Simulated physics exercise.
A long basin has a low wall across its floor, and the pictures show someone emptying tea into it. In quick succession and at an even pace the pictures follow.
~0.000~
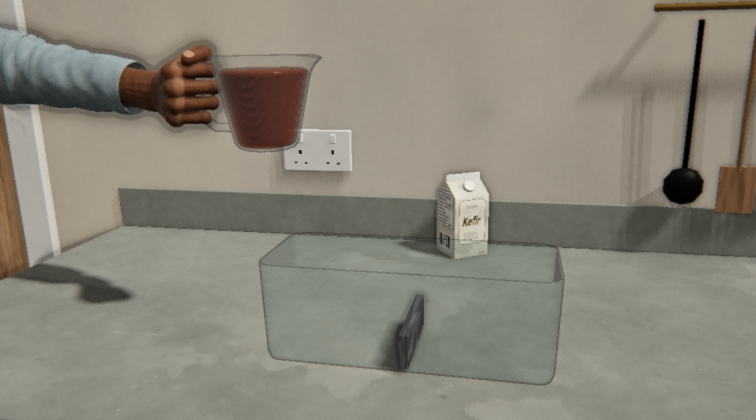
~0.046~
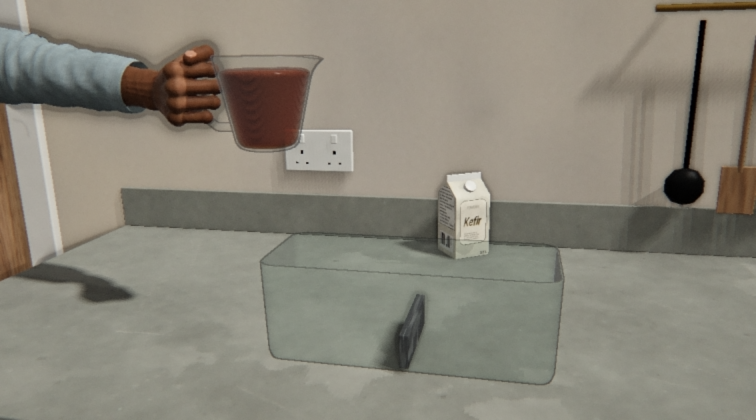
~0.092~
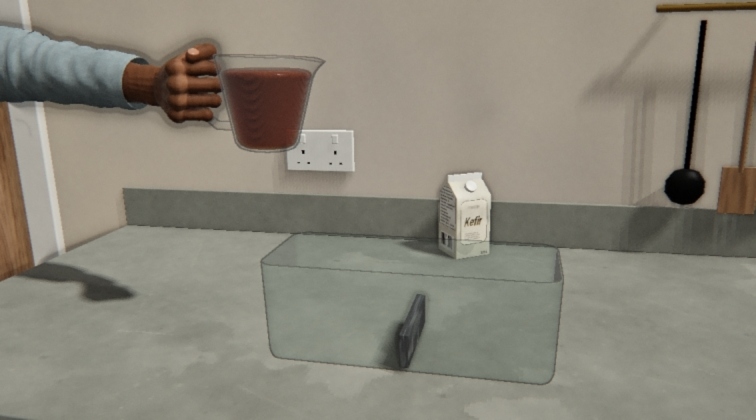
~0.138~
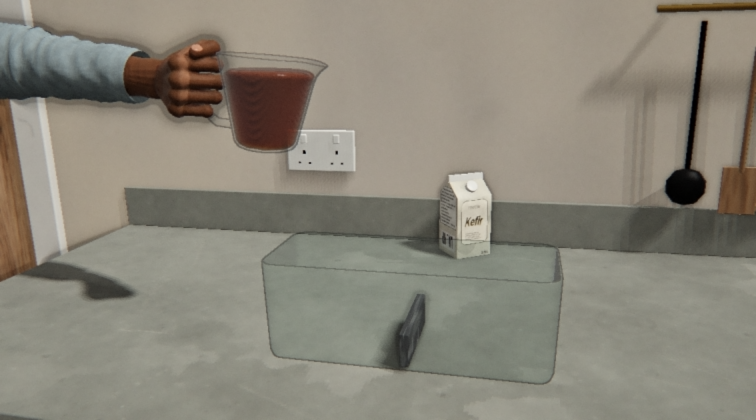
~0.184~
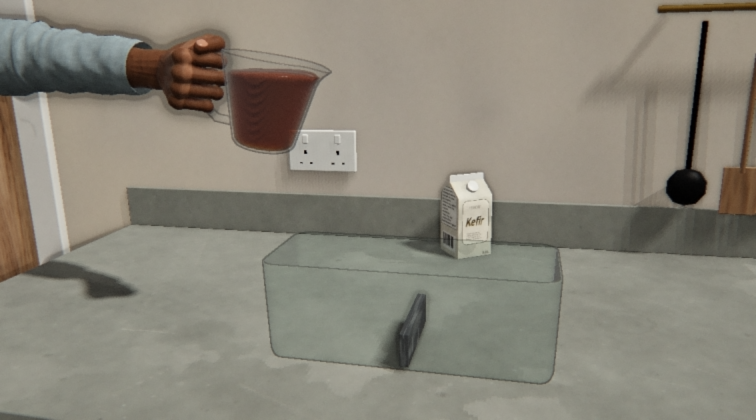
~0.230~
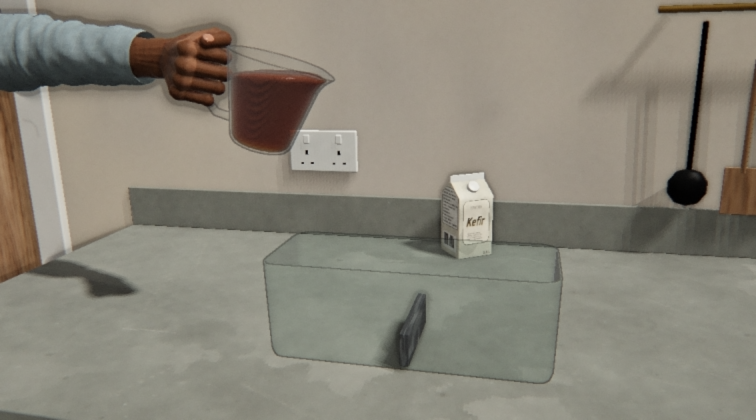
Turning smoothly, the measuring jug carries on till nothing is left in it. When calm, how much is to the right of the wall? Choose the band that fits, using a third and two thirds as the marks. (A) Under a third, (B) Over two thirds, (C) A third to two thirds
Answer: A.
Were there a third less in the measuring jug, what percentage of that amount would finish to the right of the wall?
5 %.
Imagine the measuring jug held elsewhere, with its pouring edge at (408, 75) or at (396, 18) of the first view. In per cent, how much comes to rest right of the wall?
90 % and 90 %.
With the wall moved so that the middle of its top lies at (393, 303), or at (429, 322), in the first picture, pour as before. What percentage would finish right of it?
With the first placement it is 30 %, with the second 10 %.
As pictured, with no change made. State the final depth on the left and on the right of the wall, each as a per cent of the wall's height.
Left about 60, right about 10.
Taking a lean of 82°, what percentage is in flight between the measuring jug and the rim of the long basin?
Around 35 %.
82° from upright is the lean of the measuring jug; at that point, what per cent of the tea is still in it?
Close to 55 per cent.
A moment on, the measuring jug is tipped on its side and 54 per cent is still to pour, 11 is left of the wall and 1 right of it.
Next, the measuring jug is tipped right over and 4 per cent is still to pour, 76 is left of the wall and 5 right of it.
Then the measuring jug is tipped right over and 0 per cent is still to pour, 86 is left of the wall and 9 right of it.
Later the measuring jug is tipped right over and 0 per cent is still to pour, 85 is left of the wall and 10 right of it.
At rest 85 per cent lies left of the wall, 10 right of it and 5 outside.
